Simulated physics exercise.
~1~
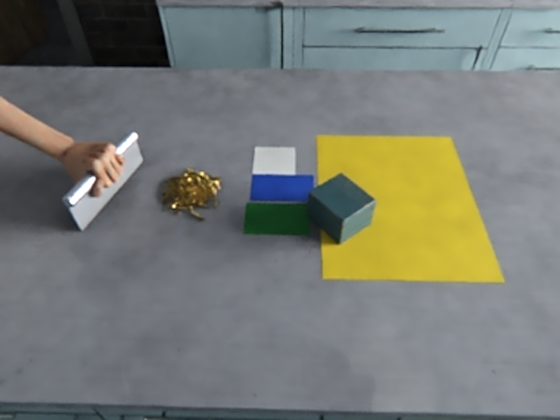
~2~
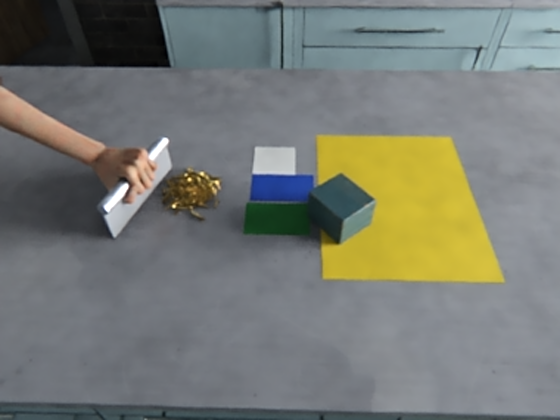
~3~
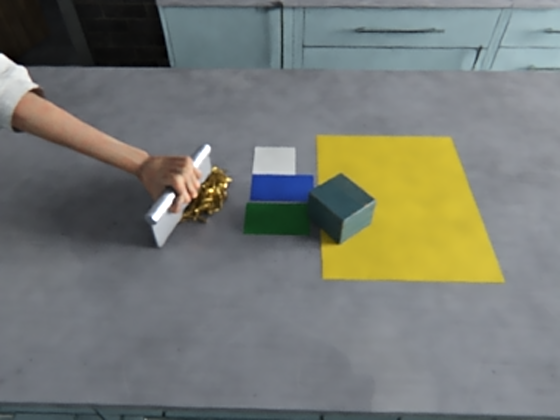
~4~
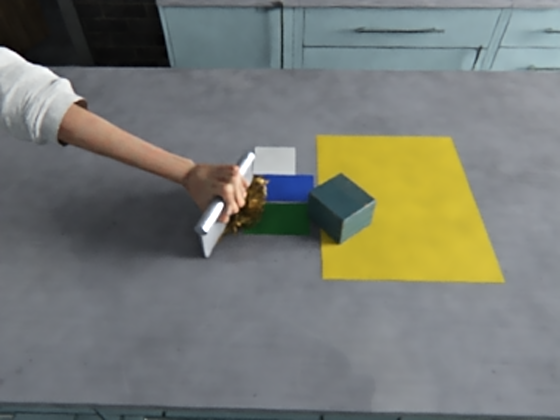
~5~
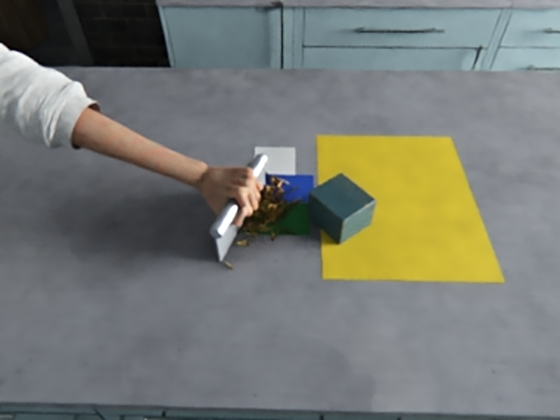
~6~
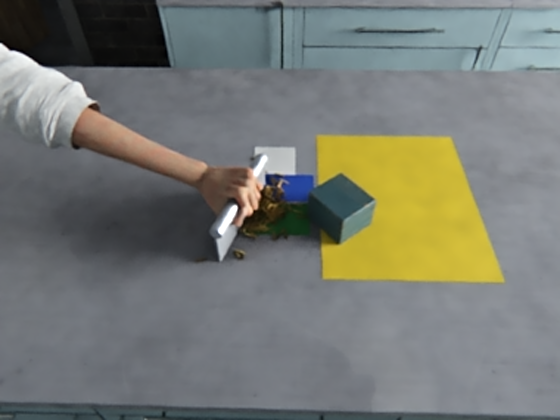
A hand slid a flat scraper rightwards across a grey counter, pushing a pile of small brass-coloured screws onto the green and blue mats, then stopped near a dark block, with the screws mostly on green and a few off the mats.
